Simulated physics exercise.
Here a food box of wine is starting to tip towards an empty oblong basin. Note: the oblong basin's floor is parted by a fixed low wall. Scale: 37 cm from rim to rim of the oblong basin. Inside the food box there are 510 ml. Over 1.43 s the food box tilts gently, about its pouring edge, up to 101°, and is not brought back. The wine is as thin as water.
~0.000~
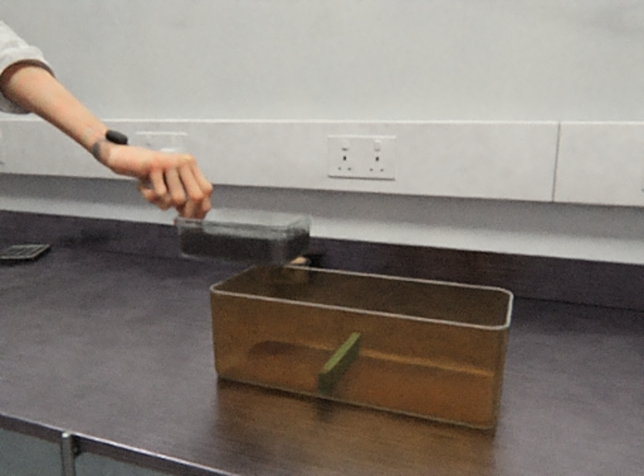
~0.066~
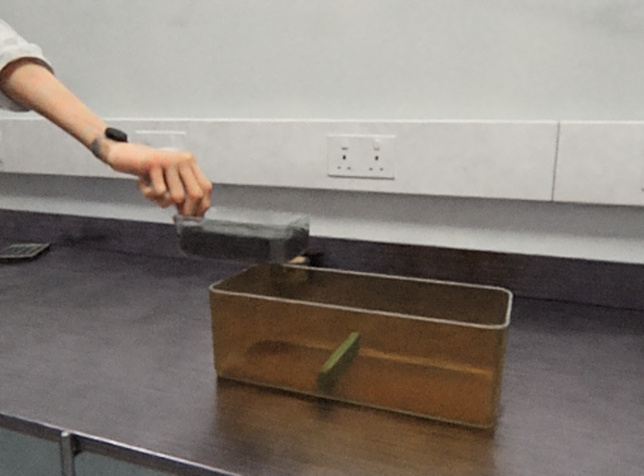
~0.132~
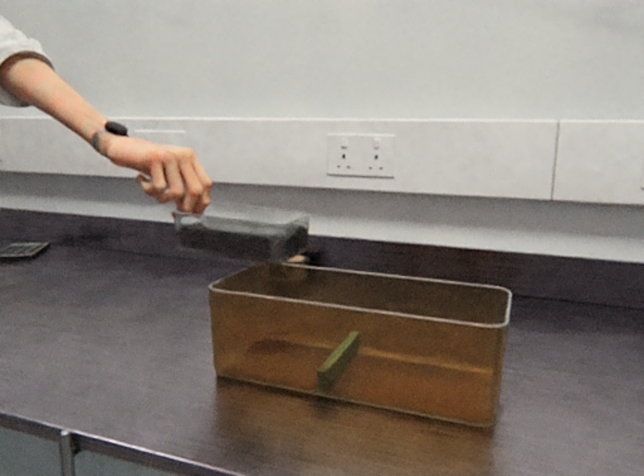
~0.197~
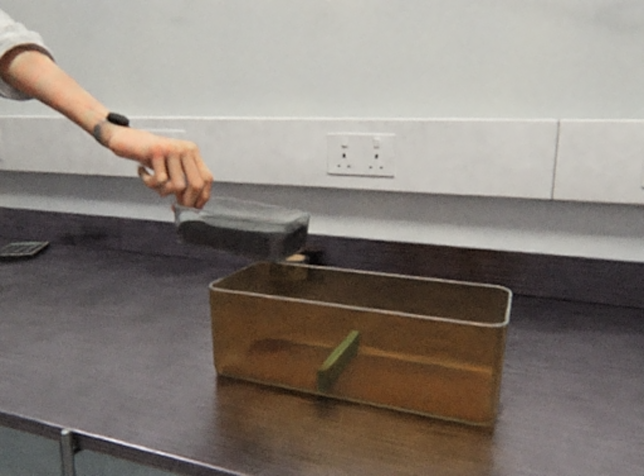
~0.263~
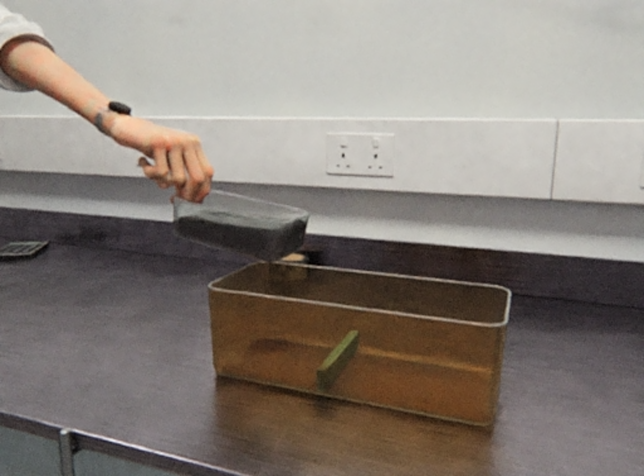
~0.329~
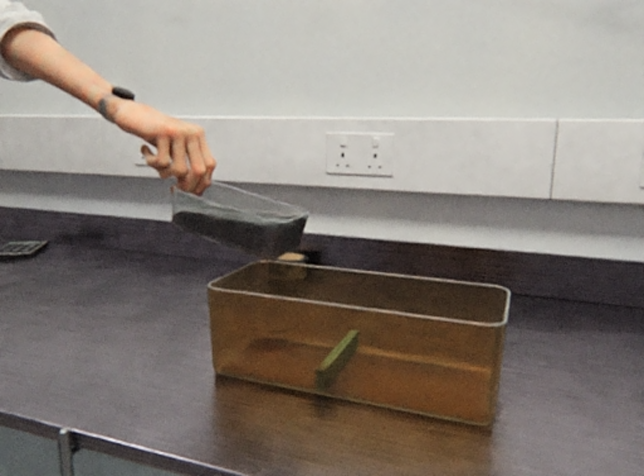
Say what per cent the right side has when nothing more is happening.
It has about 76 per cent.
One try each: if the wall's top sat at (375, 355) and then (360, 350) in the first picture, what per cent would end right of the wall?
Try 1: 20 %; try 2: 50 %.
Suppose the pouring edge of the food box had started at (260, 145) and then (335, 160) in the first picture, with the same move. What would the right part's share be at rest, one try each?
About 45 %, then about 90 %.
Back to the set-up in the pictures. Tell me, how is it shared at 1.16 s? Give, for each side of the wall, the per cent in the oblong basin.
About 14 % left, 70 % right.
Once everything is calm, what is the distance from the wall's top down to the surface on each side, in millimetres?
Near 24 mm for the left and near 16 mm for the right.
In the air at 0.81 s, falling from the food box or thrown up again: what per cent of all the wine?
About 38 per cent.
By 0.81 s the tilt is 61° and 34 per cent is still to pour, 6 is left of the wall and 21 right of it.
By 1.16 s the tilt is 92° and 7 per cent is still to pour, 15 is left of the wall and 71 right of it.
By 1.53 s the tilt is 101° and 0 per cent is still to pour, 23 is left of the wall and 75 right of it.
By 1.93 s the tilt is 101° and 0 per cent is still to pour, 23 is left of the wall and 76 right of it.
At rest 23 per cent lies left of the wall, 76 right of it and 1 outside.
